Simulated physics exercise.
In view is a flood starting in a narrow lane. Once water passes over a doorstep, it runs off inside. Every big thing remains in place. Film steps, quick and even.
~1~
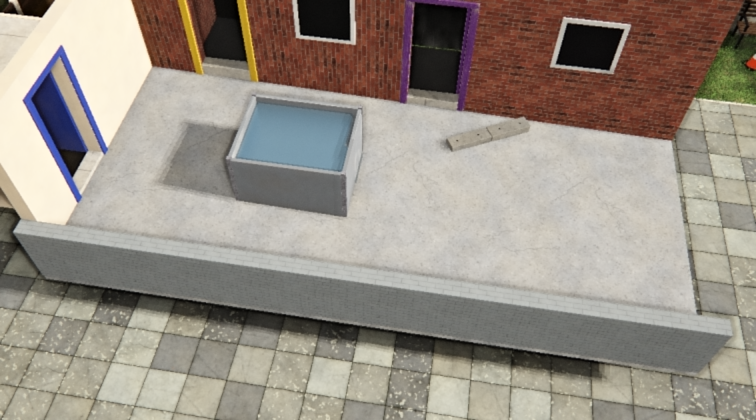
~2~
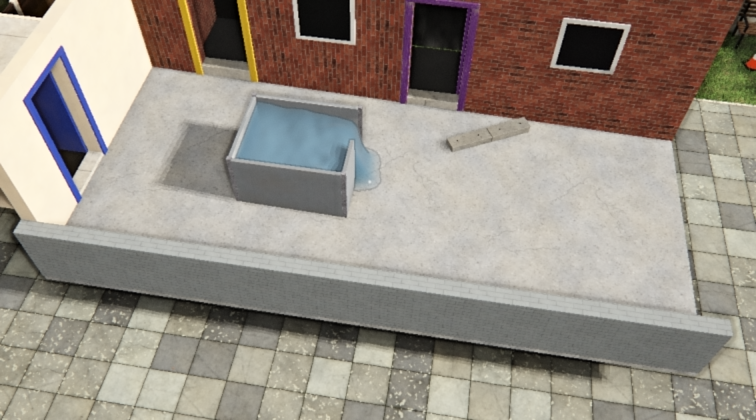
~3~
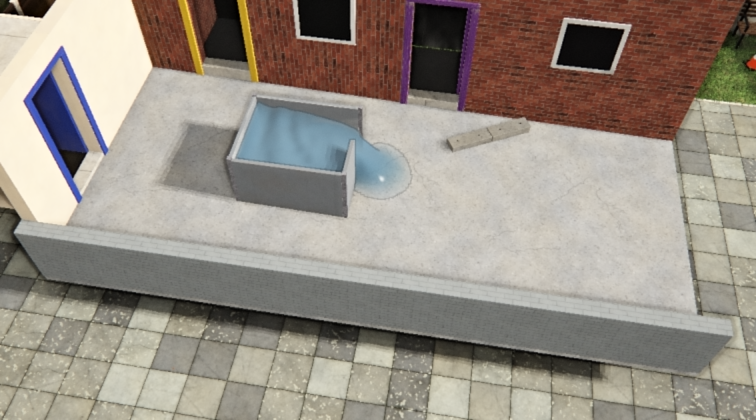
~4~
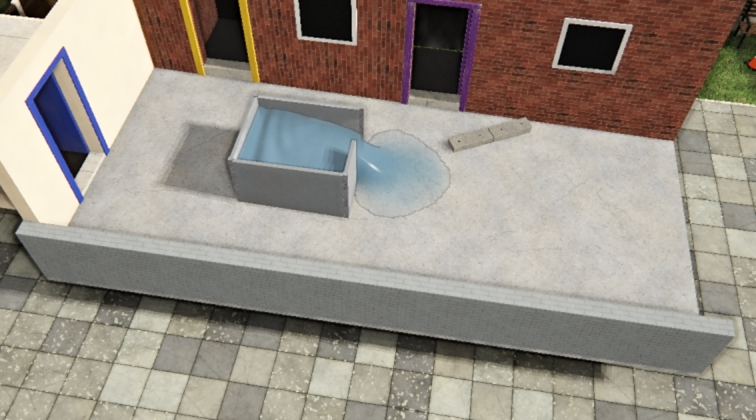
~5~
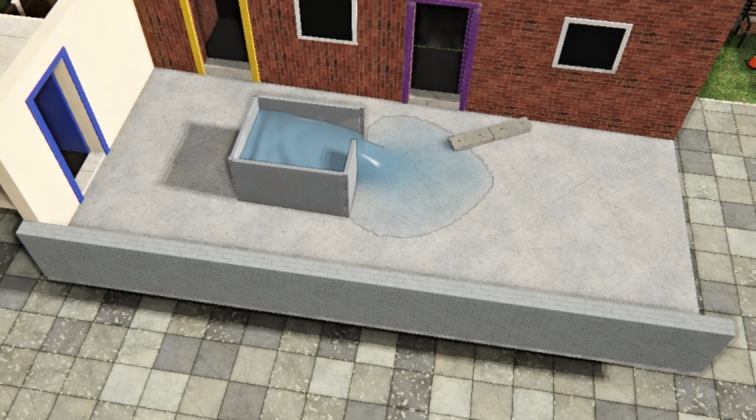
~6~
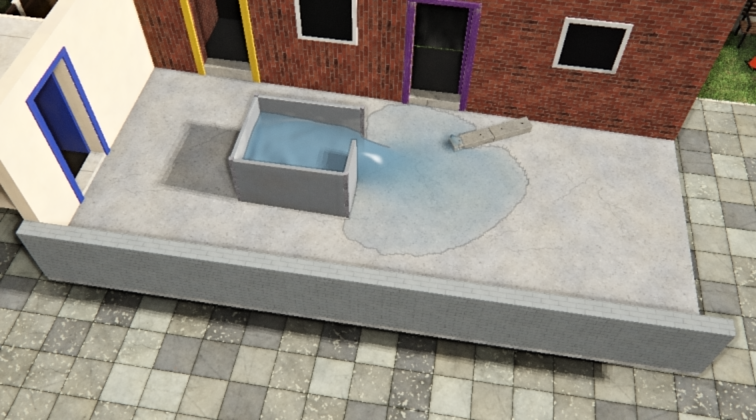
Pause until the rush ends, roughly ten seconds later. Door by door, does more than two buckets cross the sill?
In the end the purple door will not go over two buckets; the yellow door will not go over two buckets; the blue door will not go over two buckets.
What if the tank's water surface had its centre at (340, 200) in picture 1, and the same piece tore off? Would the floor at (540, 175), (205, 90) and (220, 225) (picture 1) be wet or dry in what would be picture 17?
Soaked, spared, spared.
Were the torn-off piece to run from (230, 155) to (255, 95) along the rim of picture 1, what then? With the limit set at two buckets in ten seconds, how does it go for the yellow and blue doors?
Door by door - yellow does not exceed it; blue exceeds it.
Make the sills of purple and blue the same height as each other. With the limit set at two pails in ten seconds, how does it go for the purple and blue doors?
One by one: The purple one overshoots; the blue one falls short.
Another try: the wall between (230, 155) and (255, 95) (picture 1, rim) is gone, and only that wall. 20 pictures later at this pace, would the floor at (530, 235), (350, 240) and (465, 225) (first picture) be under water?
The first spot is spared, the second spared, the third spared.
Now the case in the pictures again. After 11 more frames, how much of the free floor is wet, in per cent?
Some 50 per cent.
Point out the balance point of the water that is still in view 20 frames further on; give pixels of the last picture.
I'd mark it close to (423, 183).
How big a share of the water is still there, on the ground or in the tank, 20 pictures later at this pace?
I'd put it at about 68 per cent.
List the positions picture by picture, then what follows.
Still water in the water tank at (297, 136), in the first frame.
Water pours out at (355, 153) and has run to (376, 183), in the second frame.
The front is at (407, 179), out from the gap at (355, 154), in the third frame.
The front is at (445, 179), out from the gap at (356, 155), in the fourth frame.
The front is at (486, 179), out from the gap at (357, 155), in the fifth frame.
The front is at (520, 176), out from the gap at (357, 155), in the sixth frame.
A moment on, water covers 45 % of the floor; the purple door wet at the sill, nothing in, the yellow door not reached, the blue door not reached.
Next, water covers 50 % of the floor; the purple door under two buckets in, the yellow door not reached, the blue door not reached.
Then, water covers 50 % of the floor; the purple door under two buckets in, the yellow door not reached, the blue door not reached.
Later, water covers 50 % of the floor; the purple door under two buckets in, the yellow door not reached, the blue door not reached.
In the end, water covers 40 % of the floor; the purple door under two buckets in, the yellow door not reached, the blue door not reached.
